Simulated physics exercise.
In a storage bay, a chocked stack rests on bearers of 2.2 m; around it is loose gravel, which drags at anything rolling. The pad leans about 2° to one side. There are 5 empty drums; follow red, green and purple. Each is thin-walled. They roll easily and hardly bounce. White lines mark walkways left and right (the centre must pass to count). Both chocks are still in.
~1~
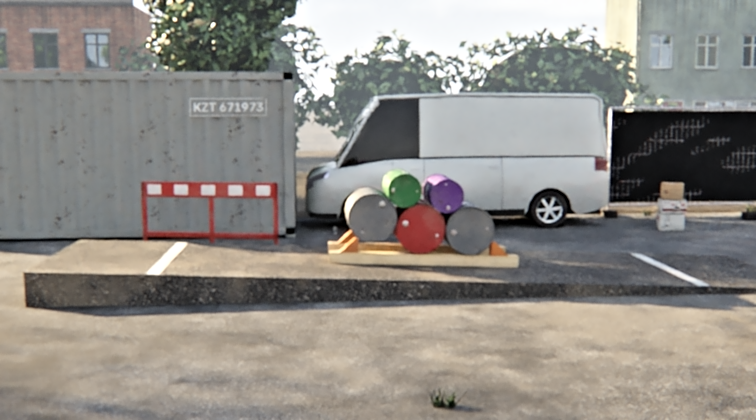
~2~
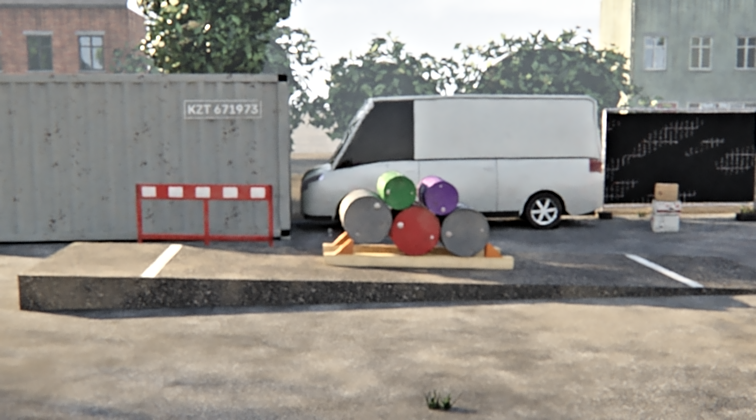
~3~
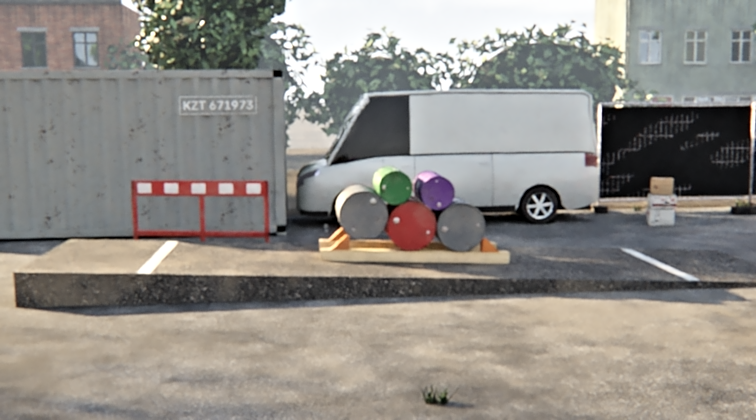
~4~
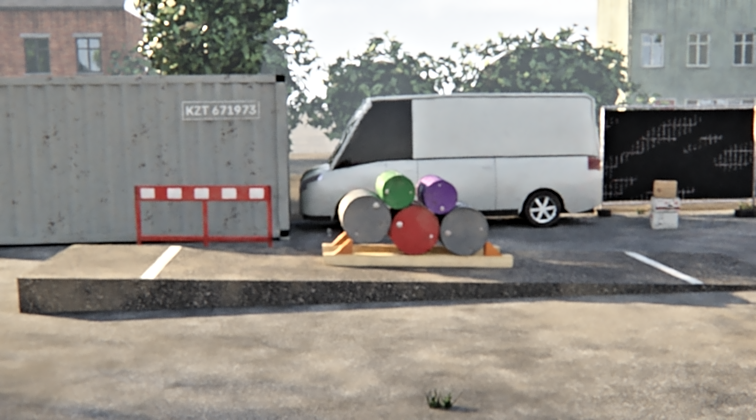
Five stacked drums, red, green, purple and two grey, sitting motionless before a white van as the view shifts very slightly.
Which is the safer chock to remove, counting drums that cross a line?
The left-hand one loses fewer.
With the left chock gone, after 0.9 s, red is on the bearers, 105 cm from the bearers' left end; green is up on others, 75 cm from the bearers' left end; purple is up on others, 90 cm from the bearers' right end; 0 over a line so far.
With the left chock gone, finally, red is on the bearers, 105 cm from the bearers' left end; green is up on others, 75 cm from the bearers' left end; purple is up on others, 90 cm from the bearers' right end; 0 over a line so far.
With the right chock gone, after 3.1 s, red is off the bearers, 175 cm short of the right line, rolling right; green is up on others, 20 cm from the bearers' right end, rolling right; purple is off the bearers, 130 cm short of the right line, rolling right; 0 over a line so far.
With the right chock gone, finally, red is past the right line; green is off the bearers, 70 cm short of the right line; purple is past the right line; 3 over a line so far.
